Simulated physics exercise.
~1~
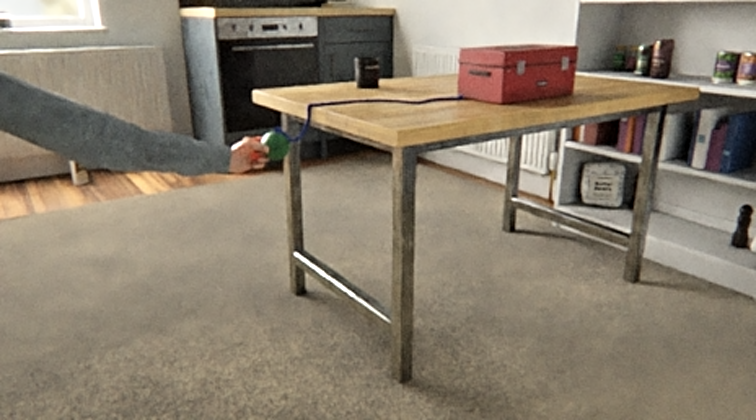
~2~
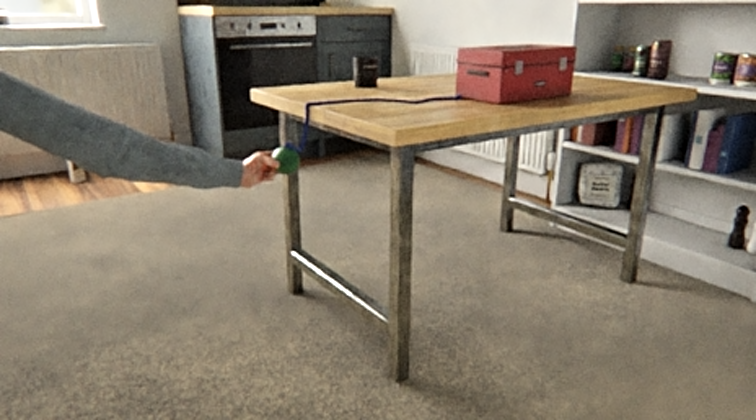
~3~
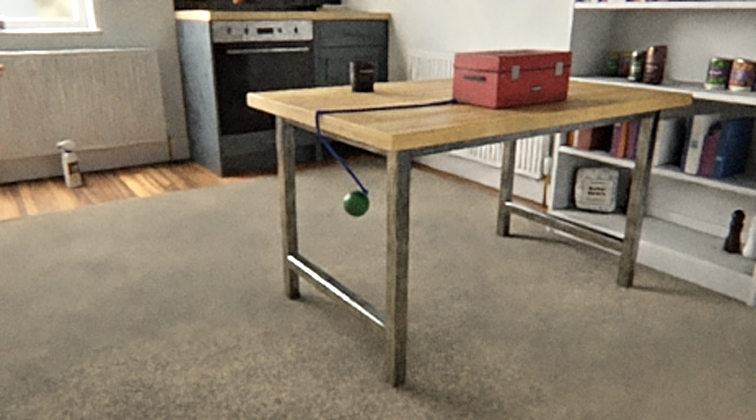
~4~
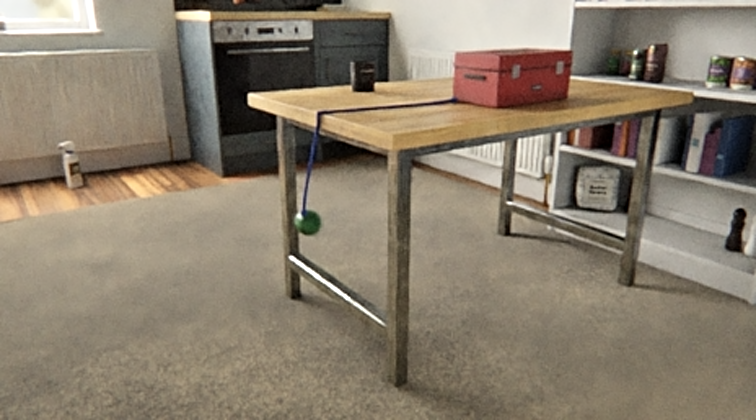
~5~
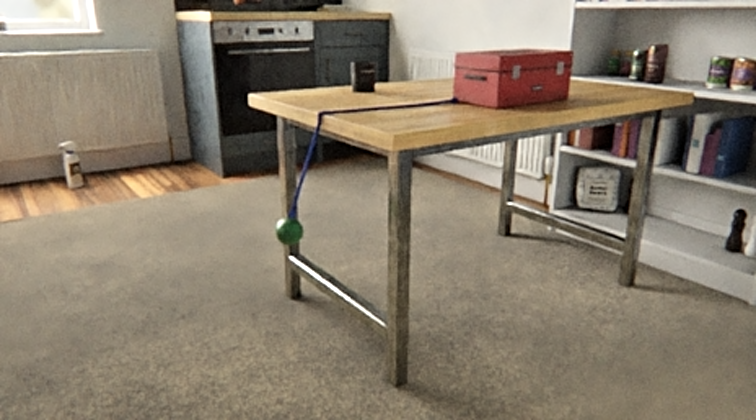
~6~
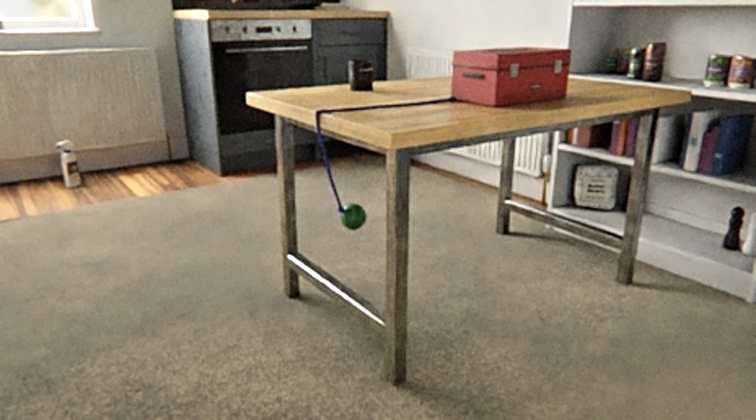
At the start, a hand reaches in from the left, holding a green ball on a dark cord beside a wooden table with metal legs. The cord runs over the tabletop past a black cup to a red toolbox. The hand moves slightly right and down, then lets go and withdraws. The ball drops a little and swings to the right below the table edge, then back to the left, sinking slightly. It swings right once more, and at the end it hangs in the air on its cord, while the toolbox and cup stay in place.
